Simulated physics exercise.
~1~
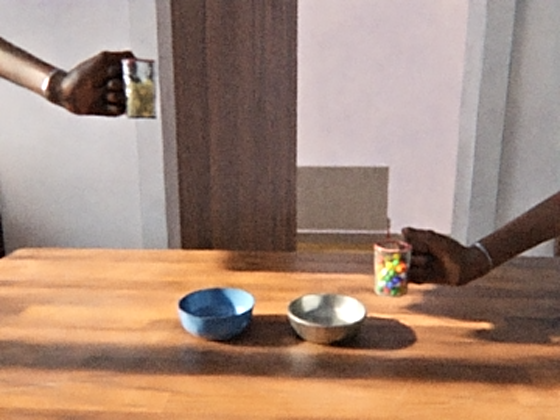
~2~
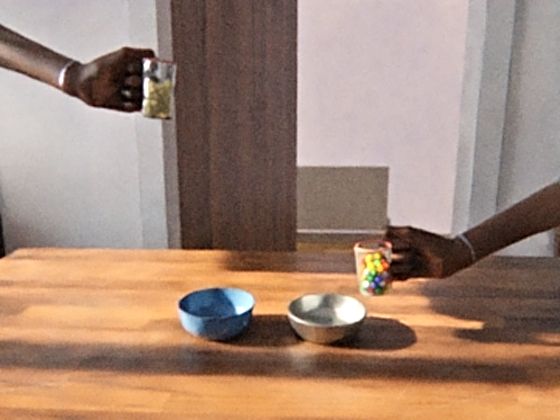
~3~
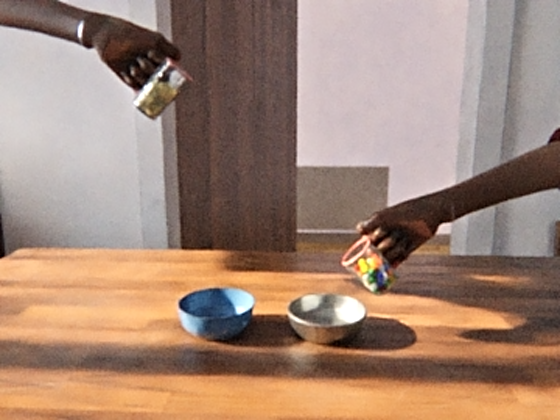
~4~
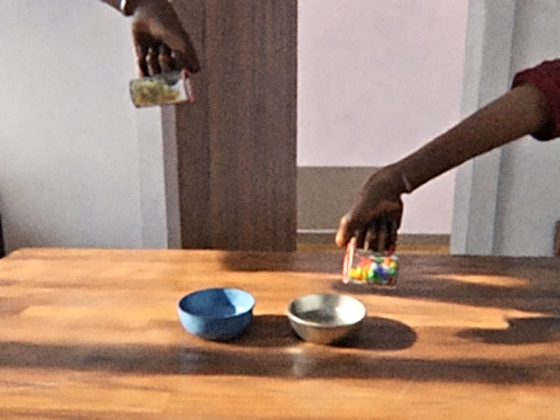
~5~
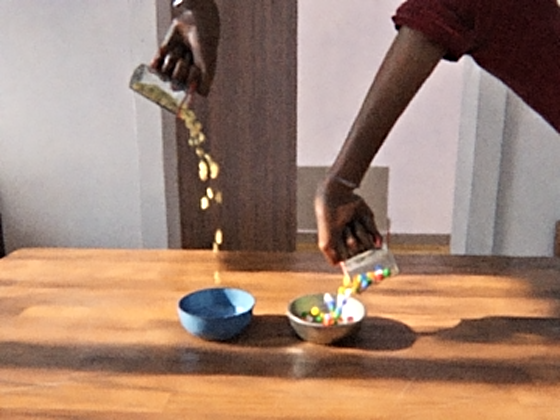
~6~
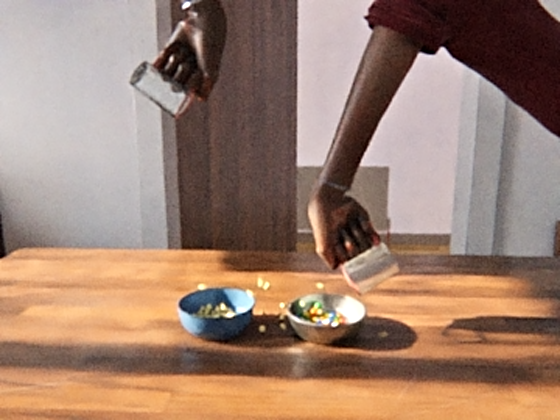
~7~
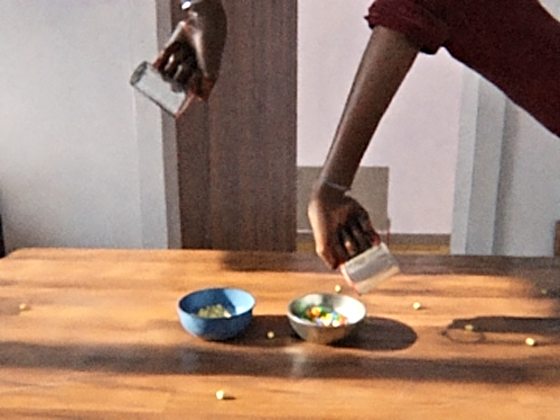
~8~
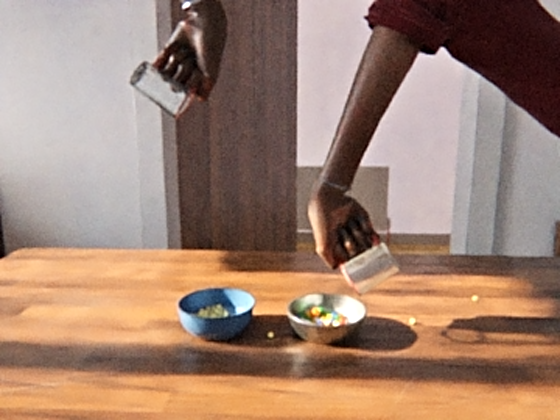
In the video, two hands tip clear cups over a blue bowl and a grey bowl on a wooden table. Yellowish pieces fall from high on the left, mostly into the blue bowl with several bouncing out and scattering, while the colourful pieces on the right all land in the grey bowl.
